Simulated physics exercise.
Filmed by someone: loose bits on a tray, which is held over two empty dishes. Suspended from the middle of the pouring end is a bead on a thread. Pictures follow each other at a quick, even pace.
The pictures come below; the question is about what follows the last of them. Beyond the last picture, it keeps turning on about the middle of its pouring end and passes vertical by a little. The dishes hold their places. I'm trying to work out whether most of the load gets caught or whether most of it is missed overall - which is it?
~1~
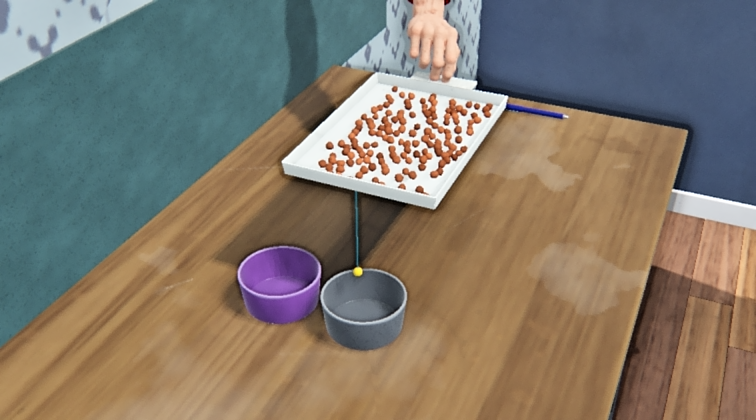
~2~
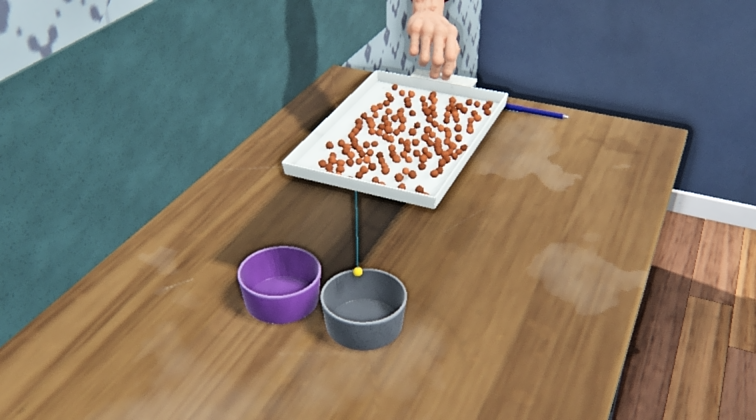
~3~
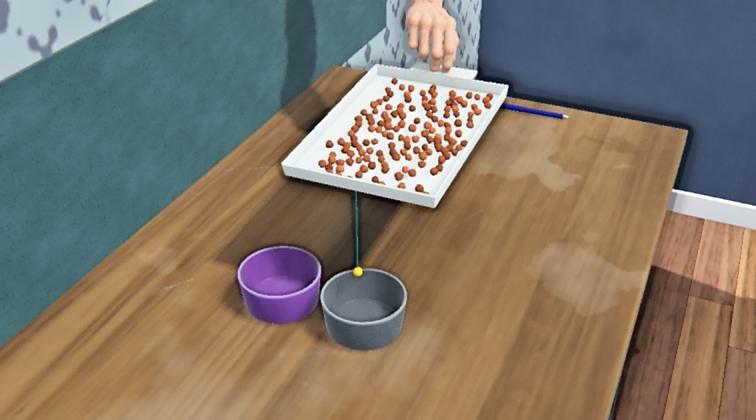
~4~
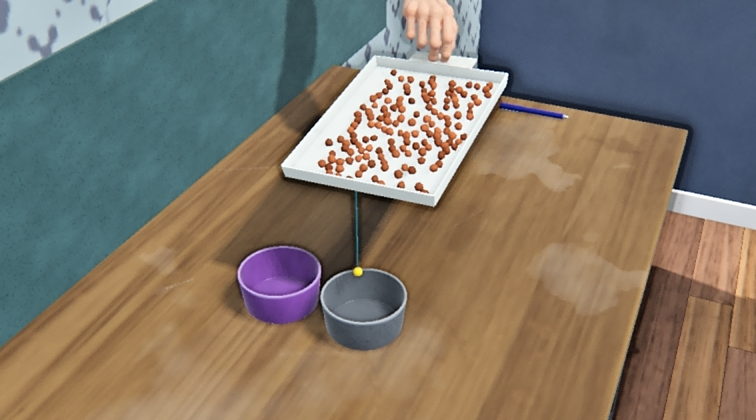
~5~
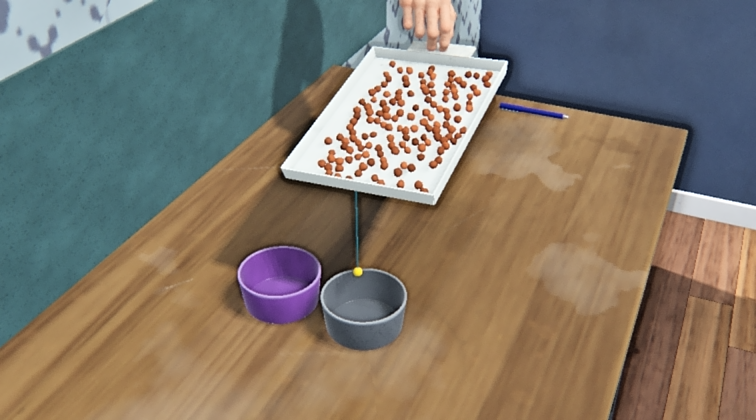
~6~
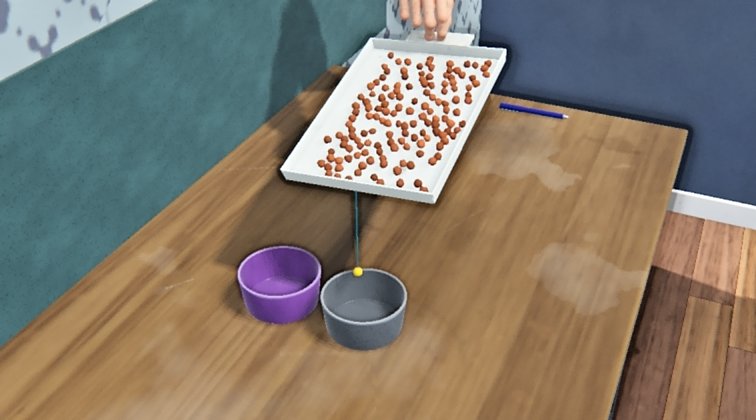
Most of it gets caught.
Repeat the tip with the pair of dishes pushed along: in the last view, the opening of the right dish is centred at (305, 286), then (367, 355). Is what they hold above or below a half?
For the two places in order: A majority share, a minority share.
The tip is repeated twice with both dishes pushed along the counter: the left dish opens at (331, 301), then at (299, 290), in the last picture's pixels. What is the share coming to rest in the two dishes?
Approximately 50 percent, followed by approximately 70 percent.
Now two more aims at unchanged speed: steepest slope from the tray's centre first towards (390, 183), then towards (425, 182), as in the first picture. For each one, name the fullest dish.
The right-side dish first and The right-side dish second.
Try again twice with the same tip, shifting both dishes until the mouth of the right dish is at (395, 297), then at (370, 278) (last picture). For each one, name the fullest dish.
The left-hand one the first time, the left-hand one the second.
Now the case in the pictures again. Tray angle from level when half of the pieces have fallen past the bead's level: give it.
It is at around 115 degrees by then.
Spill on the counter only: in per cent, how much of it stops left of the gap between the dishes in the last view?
It comes to near 80 percent of the spill.
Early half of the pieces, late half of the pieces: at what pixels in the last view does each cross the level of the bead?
(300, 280), then (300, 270).
Shortly afterwards, tray tipped steeply; all but a few on the tray; a little in the air.
Next, tray tipped right over; the bulk on the tray; only a few in the right dish; a little in the left dish; a little outside both; only a few in the air.
Some moments later, tray tipped past a quarter turn; near a quarter in the right dish; near half in the left dish; near a third outside both.
In the end, tray tipped past a quarter turn; near a quarter in the right dish; near half in the left dish; near a third outside both.
